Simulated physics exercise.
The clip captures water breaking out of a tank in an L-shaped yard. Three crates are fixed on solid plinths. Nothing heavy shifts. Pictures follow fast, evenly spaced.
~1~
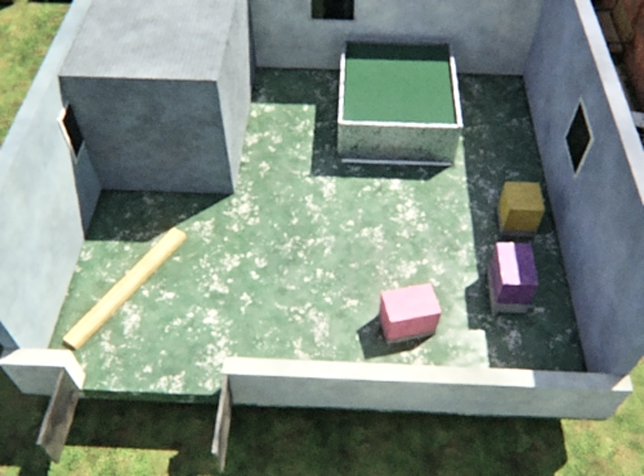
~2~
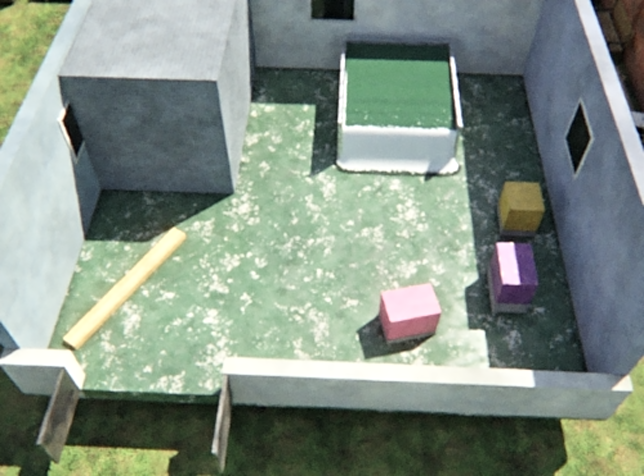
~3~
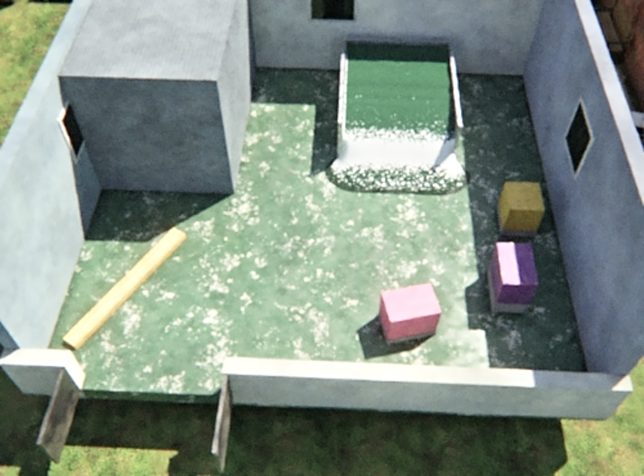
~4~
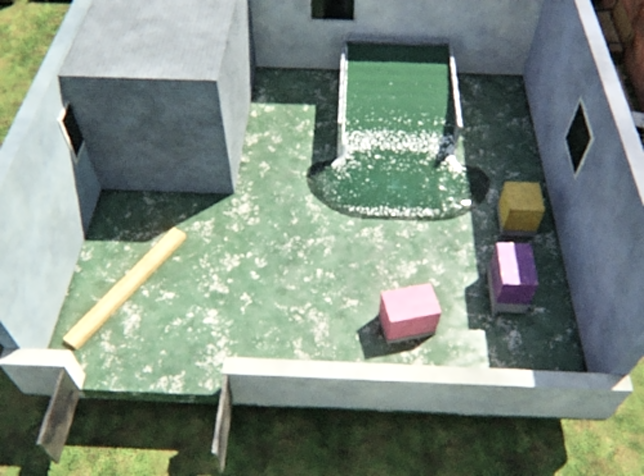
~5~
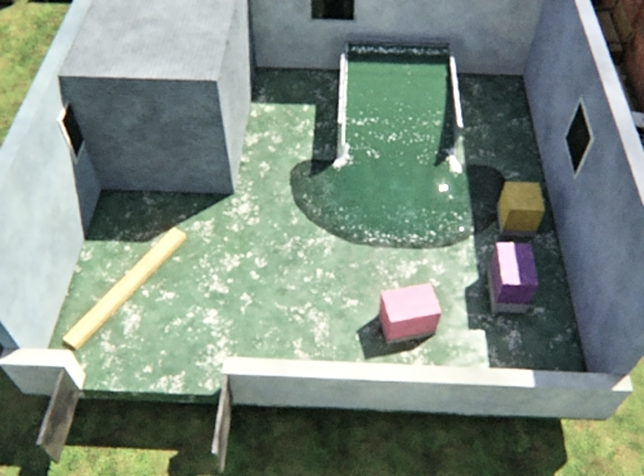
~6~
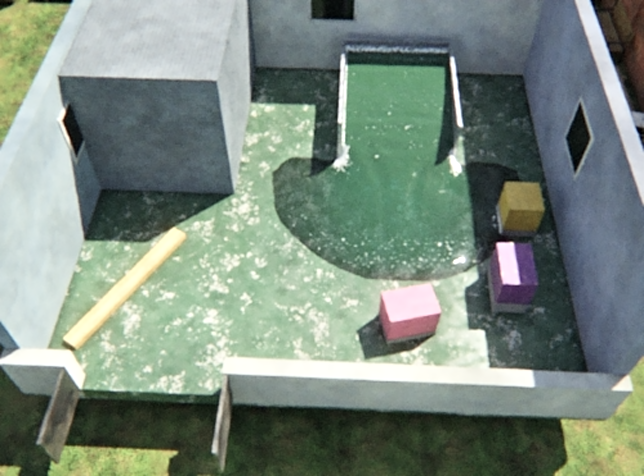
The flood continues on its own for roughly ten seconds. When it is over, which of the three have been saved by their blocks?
Once it is over, the yellow crate is wet, the pink crate is wet, the purple crate is wet.
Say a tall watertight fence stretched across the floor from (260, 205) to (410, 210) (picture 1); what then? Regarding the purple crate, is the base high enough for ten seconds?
Purple crate: Flooded.
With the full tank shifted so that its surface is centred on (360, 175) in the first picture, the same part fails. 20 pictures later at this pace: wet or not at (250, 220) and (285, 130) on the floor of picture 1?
The first spot is not reached, while the second is not reached.
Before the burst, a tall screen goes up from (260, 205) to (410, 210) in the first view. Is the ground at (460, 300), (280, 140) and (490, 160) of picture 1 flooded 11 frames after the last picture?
In that order: Under water, covered, dry.
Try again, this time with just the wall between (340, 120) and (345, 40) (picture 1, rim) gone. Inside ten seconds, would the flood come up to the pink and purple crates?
As I see it, the pink one gets reached, and the purple one is not reached.
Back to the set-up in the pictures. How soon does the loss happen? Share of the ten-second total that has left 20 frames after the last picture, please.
My reading is about 20 per cent.
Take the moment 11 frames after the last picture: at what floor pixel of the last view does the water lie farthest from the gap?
My pick would be pixel (171, 377).
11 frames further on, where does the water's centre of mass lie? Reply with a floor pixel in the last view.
I'd say around (393, 214).
A moment on, water covers 40 % of the floor; the yellow crate water round its plinth, the pink crate water round its plinth, the purple crate water round its plinth.
Next, water covers 60 % of the floor; the yellow crate water round its plinth, the pink crate water round its plinth, the purple crate water round its plinth.
Then, water covers 65 % of the floor; the yellow crate water round its plinth, the pink crate water round its plinth, the purple crate water round its plinth.
Later, water covers 85 % of the floor; the yellow crate water round its plinth, the pink crate water round its plinth, the purple crate water round its plinth.
In the end, water covers 100 % of the floor; the yellow crate was topped, the pink crate was topped, the purple crate was topped.
